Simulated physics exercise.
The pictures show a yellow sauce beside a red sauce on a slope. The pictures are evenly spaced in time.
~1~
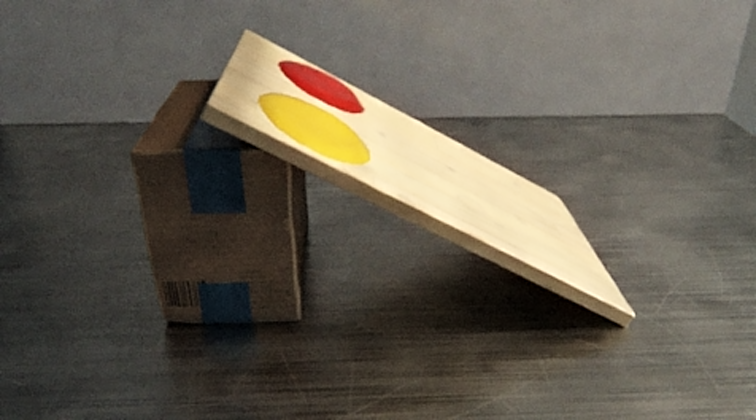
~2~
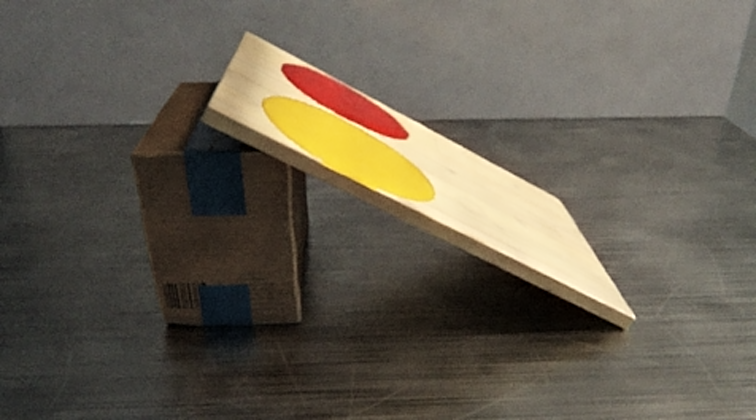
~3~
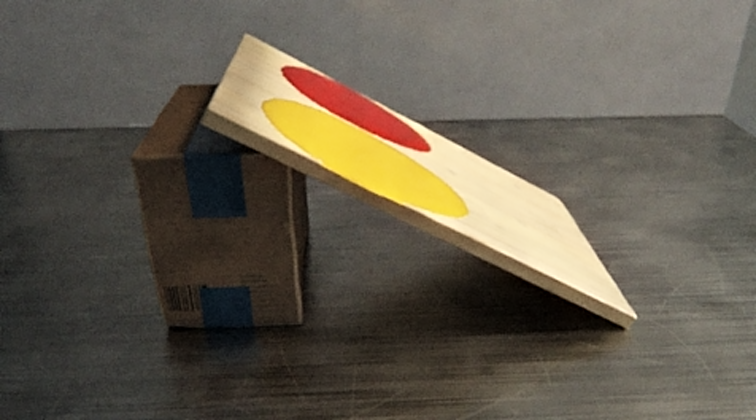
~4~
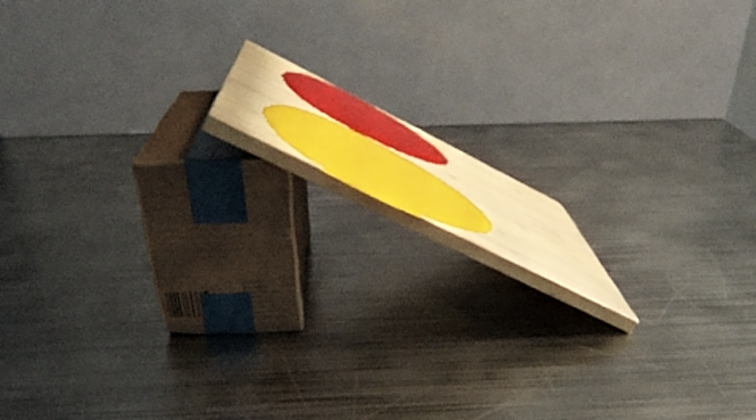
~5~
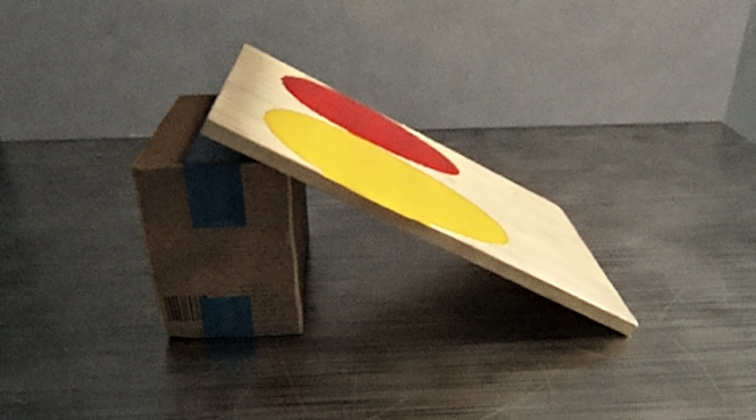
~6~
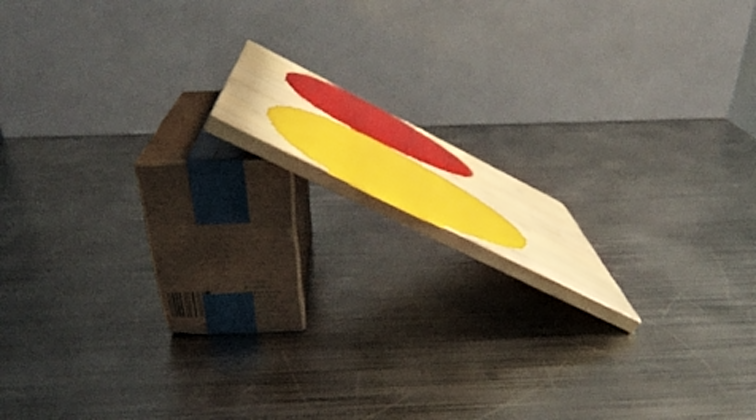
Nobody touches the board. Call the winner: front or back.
Front.
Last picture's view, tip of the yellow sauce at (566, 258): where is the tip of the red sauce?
Pretty much near (502, 186), I'd say.
Soon after, the yellow sauce is three quarters of the way down; the red sauce is three quarters of the way down.
Later, the yellow sauce is close to the edge; the red sauce is three quarters of the way down.
In the end, the yellow sauce is at the low edge; the red sauce is close to the edge.
